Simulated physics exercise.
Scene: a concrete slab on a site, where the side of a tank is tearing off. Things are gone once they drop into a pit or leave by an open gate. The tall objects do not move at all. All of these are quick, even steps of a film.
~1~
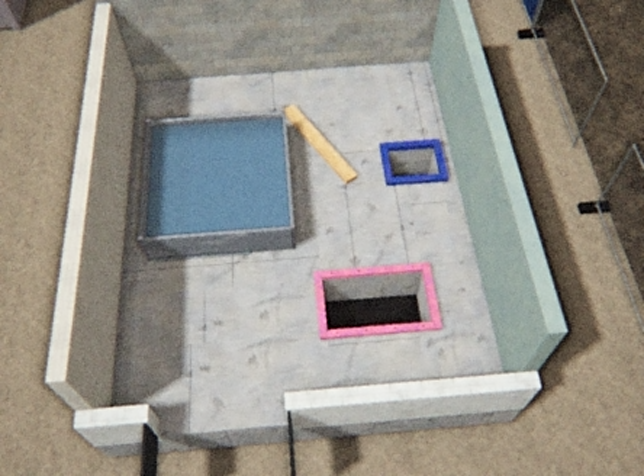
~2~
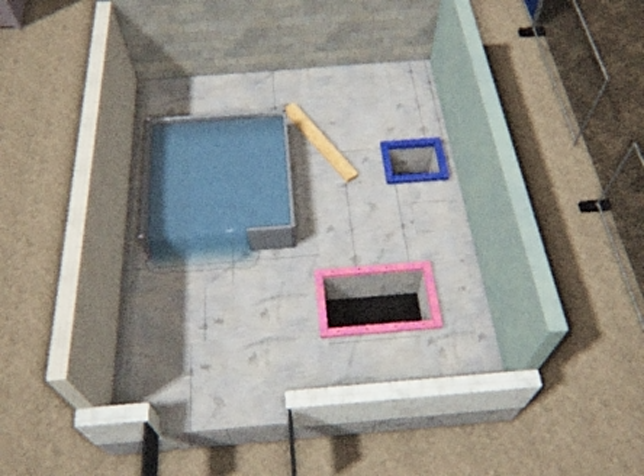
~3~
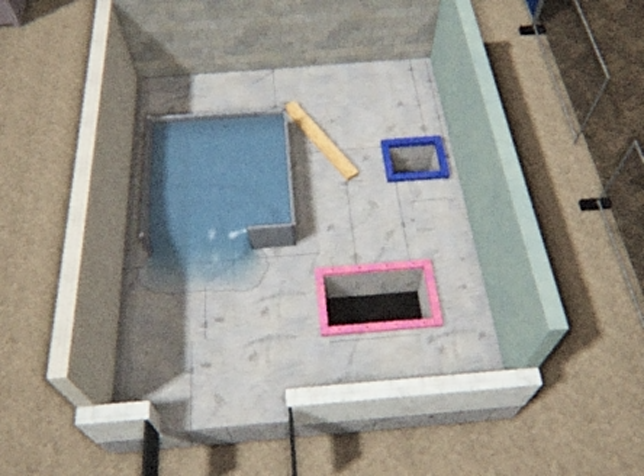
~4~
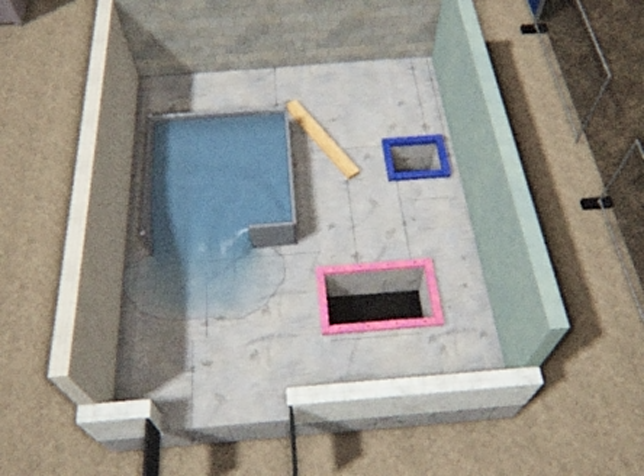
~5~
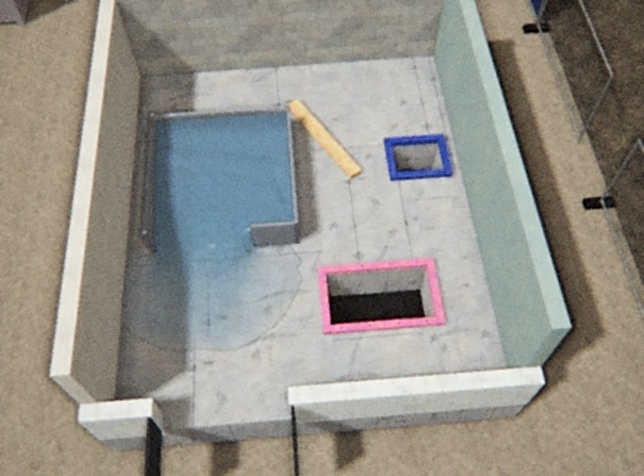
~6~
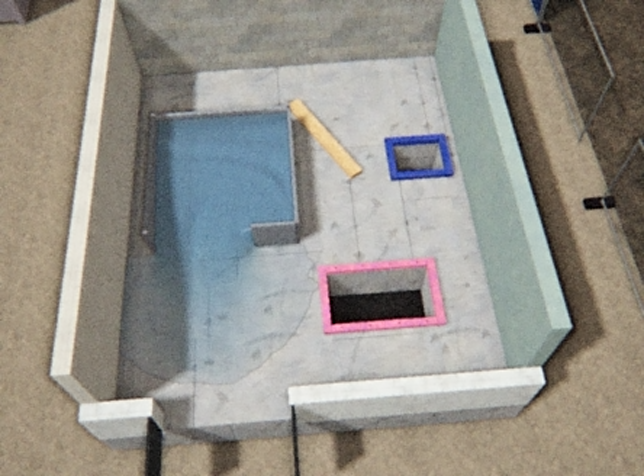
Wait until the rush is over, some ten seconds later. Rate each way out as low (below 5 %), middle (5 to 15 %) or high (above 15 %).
Ratings - gate: High; blue pit: Low; pink pit: Low.
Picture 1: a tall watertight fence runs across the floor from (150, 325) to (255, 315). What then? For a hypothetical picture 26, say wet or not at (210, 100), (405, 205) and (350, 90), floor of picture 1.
The first location is not reached, the second is soaked through, and the third is not reached.
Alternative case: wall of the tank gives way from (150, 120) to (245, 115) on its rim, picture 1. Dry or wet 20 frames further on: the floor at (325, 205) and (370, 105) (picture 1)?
First spot spared, second spot submerged.
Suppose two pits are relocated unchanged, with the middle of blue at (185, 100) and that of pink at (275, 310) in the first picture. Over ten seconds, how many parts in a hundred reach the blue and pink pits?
Log, per cent - blue: 0, pink: 10.
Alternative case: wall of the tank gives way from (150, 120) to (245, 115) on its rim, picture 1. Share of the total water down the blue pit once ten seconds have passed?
Blue: 8 %.
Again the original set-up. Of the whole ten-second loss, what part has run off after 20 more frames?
About 45 per cent.
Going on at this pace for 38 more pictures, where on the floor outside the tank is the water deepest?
Somewhere near (509, 384), I think.
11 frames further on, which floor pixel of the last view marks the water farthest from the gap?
Somewhere near (426, 391).
A moment on, water covers 25 % of the floor; the gate 3 %, the blue pit 0 %, the pink pit 0 %.
Next, water covers 25 % of the floor; the gate 10 %, the blue pit 0 %, the pink pit 0 %.
Then, water covers 35 % of the floor; the gate 24 %, the blue pit 0 %, the pink pit 0 %.
Later, water covers 45 % of the floor; the gate 38 %, the blue pit 0 %, the pink pit 0 %.
In the end, water covers 70 % of the floor; the gate 51 %, the blue pit 0 %, the pink pit 0 %.
